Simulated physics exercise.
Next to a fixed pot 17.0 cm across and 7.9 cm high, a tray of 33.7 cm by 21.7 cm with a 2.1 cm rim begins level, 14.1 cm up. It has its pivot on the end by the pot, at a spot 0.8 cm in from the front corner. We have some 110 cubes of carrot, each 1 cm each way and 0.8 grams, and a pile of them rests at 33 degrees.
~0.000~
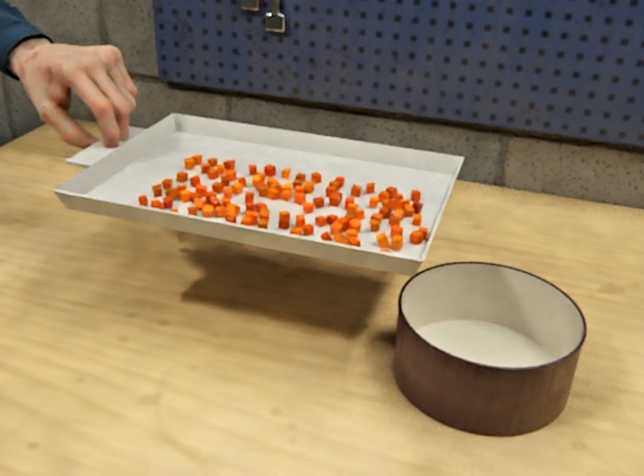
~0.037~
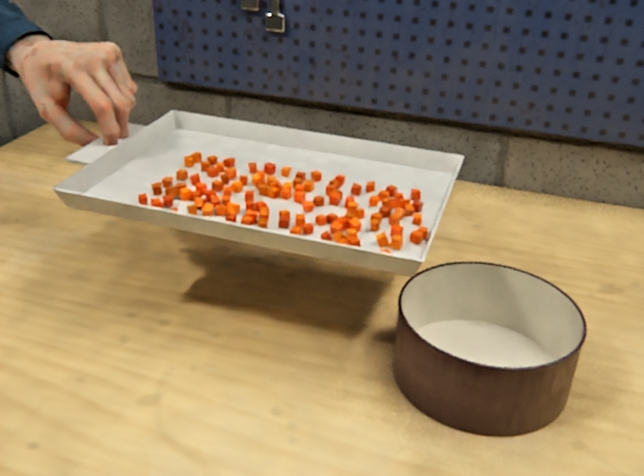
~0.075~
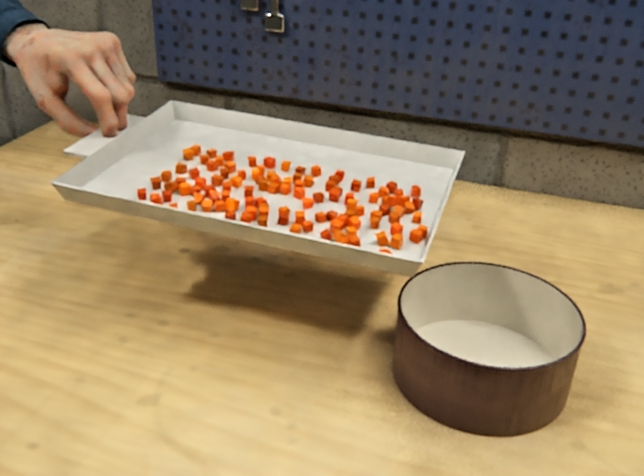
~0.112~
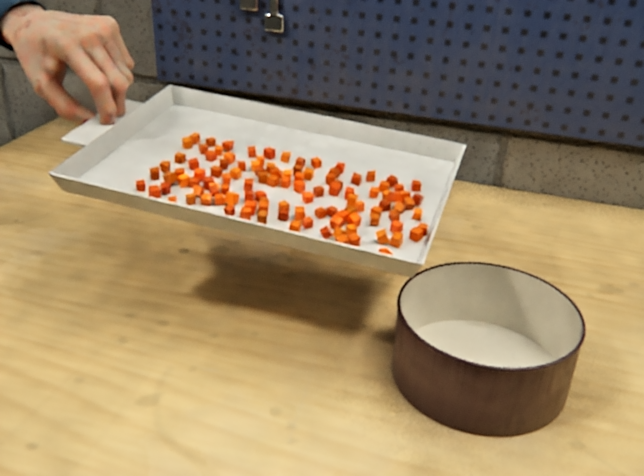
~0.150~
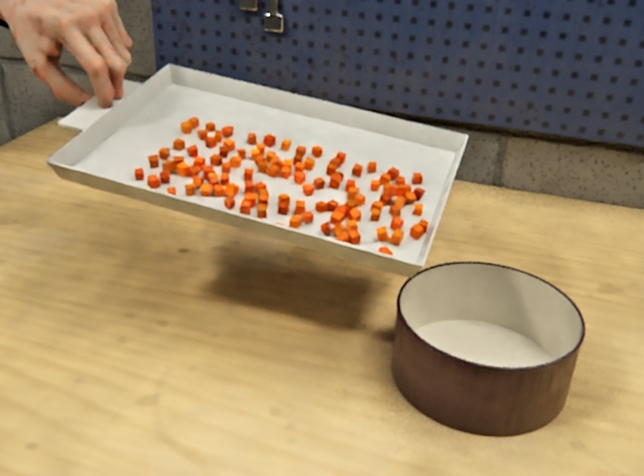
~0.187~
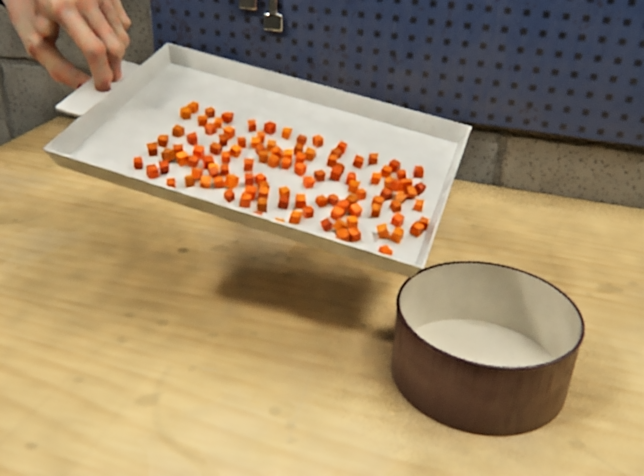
A hand at the upper left holds the tab of a shallow white tray scattered with small orange-red carrot cubes, above a pale wooden table seen from slightly above. A round, dark brown pot with a white inside stands at the right, before a grey block wall and blue pegboard. The hand lifts the tray's left end, slowly then faster, tilting it down toward the right, while the camera stays still.
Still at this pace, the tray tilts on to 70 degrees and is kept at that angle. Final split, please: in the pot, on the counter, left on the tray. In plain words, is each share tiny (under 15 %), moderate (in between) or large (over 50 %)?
Pot: Not much; counter: Over half; tray: A good chunk.
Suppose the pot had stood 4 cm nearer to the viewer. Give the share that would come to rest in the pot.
15 per cent.
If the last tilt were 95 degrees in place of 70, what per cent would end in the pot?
It would land at about 0 percent.
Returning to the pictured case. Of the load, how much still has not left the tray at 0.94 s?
Around 45 percent.
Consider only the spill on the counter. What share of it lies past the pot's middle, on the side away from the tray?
Some 40 per cent of the spill lies beyond the centre.
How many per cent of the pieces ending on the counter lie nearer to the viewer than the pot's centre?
Share: Some 100 %.
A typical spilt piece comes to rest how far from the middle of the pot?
I'd say around 18 centimetres.
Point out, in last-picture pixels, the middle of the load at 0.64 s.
Expected load position: Near (337, 193).
After 0.46 s, tilt 42 degrees; the tray holds 100 %, the pot 0 %.
Then, at 0.64 s, tilt 61 degrees; the tray holds 100 %, the pot 0 %.
Then, at 0.94 s, tilt 70 degrees; the tray holds 45 %, the pot 0 %.
At rest (2.3 s), pot 0 %, counter 70 %, tray 30 %.
